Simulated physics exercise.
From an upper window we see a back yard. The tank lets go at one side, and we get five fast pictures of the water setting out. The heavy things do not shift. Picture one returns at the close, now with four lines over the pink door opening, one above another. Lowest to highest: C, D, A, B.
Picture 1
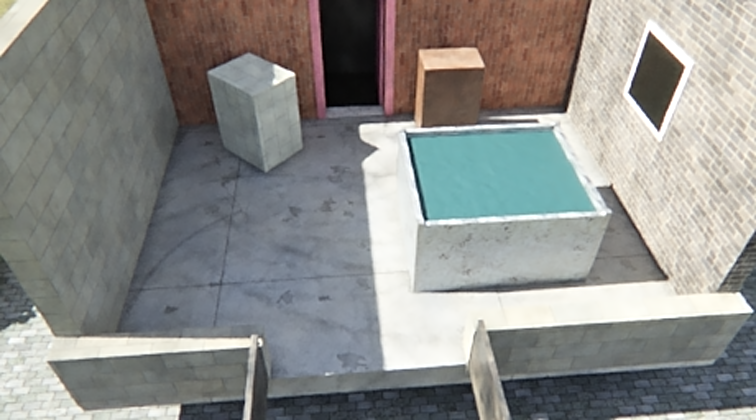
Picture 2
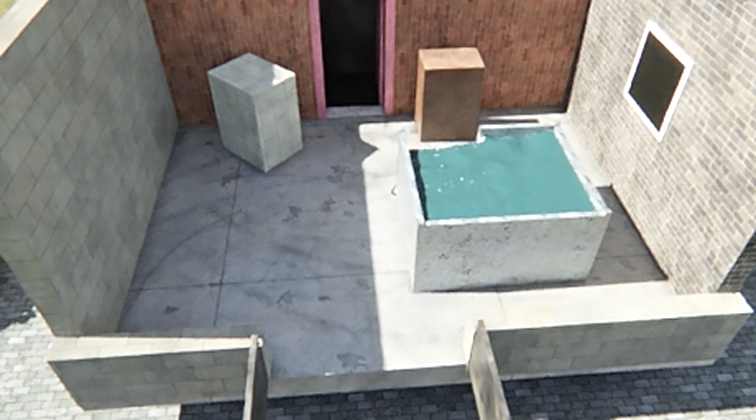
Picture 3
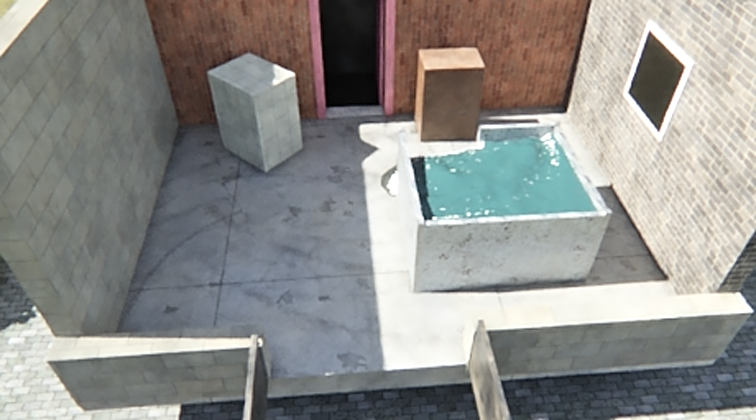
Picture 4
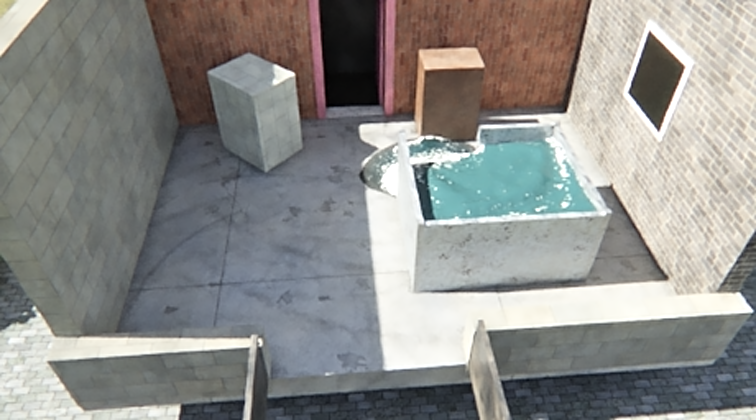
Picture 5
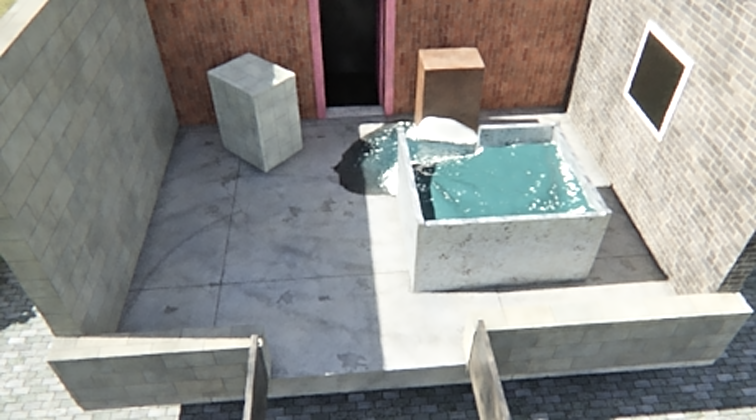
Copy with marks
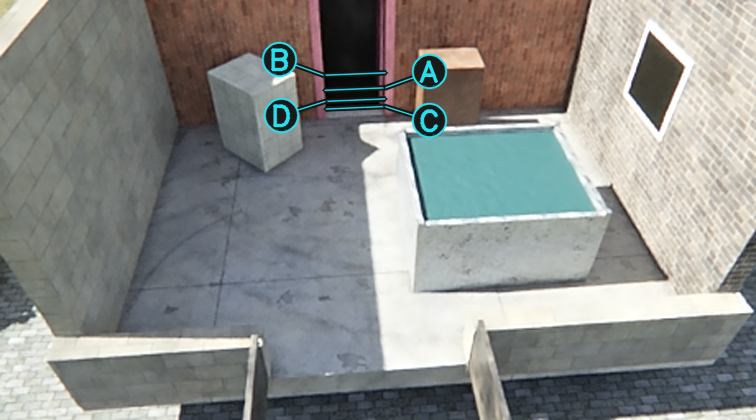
A tank of green water sat still in a walled back yard, then its surface churned and dropped as water poured out at the back left, spreading over the ground toward the pink doorway.
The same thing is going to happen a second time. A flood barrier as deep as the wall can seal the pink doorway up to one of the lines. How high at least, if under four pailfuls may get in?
That is mark A.
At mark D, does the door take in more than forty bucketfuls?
No.
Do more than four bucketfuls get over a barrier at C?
Yes.
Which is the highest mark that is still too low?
It is D.
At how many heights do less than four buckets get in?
Two of them.
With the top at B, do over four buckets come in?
No.
On the marked copy, A at (355, 89); B at (354, 74); C at (355, 107); D at (355, 100); from the bottom up C, D, A, B.
For mark A, a bucket or two gets in.
For mark B, nothing gets over.
For mark C, dozens of bucketfuls pour in.
For mark D, about 13 bucketfuls get in.
